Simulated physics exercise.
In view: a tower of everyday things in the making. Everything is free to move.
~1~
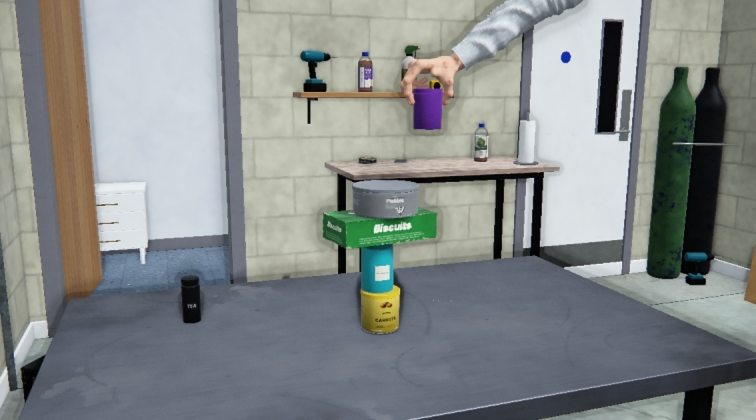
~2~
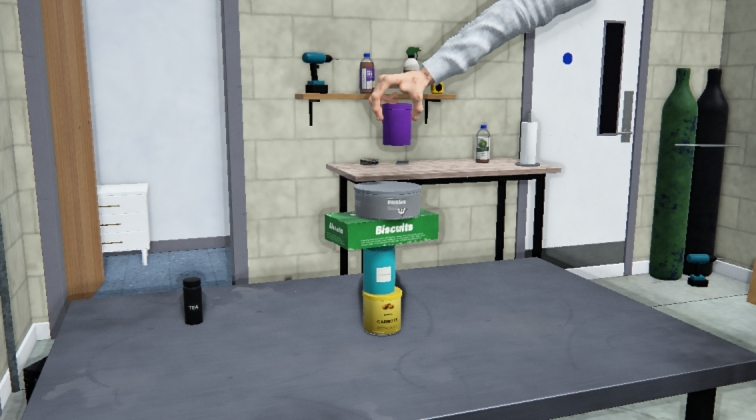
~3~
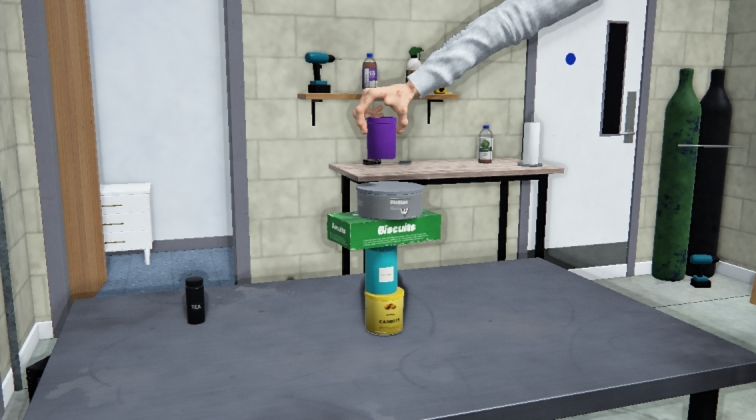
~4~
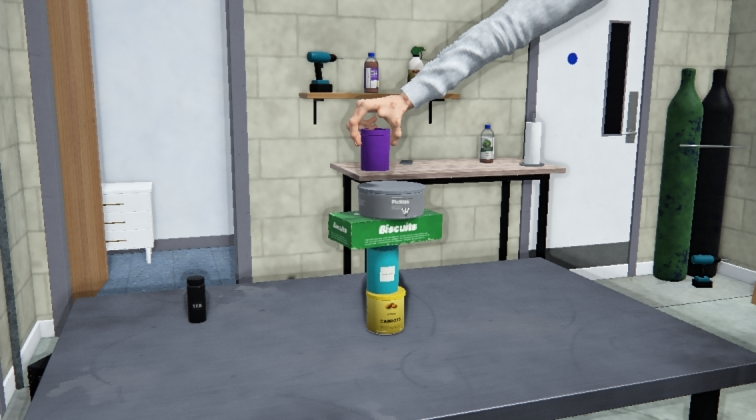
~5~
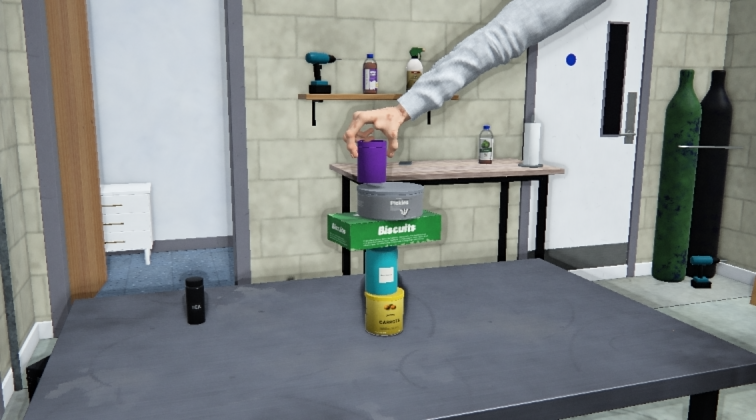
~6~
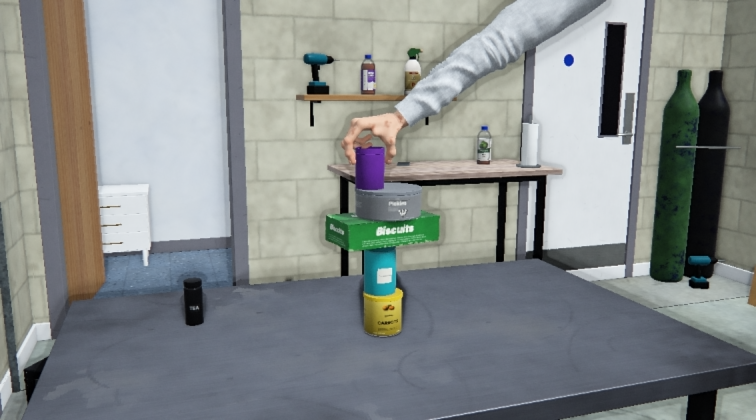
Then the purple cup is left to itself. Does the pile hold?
Outcome: The pile keeps its balance.
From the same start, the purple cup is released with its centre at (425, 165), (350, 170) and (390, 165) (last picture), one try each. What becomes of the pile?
First, it loses its balance; second, it comes apart; third, it keeps its balance.
Then, 0.30 s after the last picture, nothing has stirred.
Then, 1.20 s after the last picture, purple cup resting near (370, 169).
At rest, all 6 in place. Seen from the same camera at the end, purple cup near (369, 169). The pile stays up.
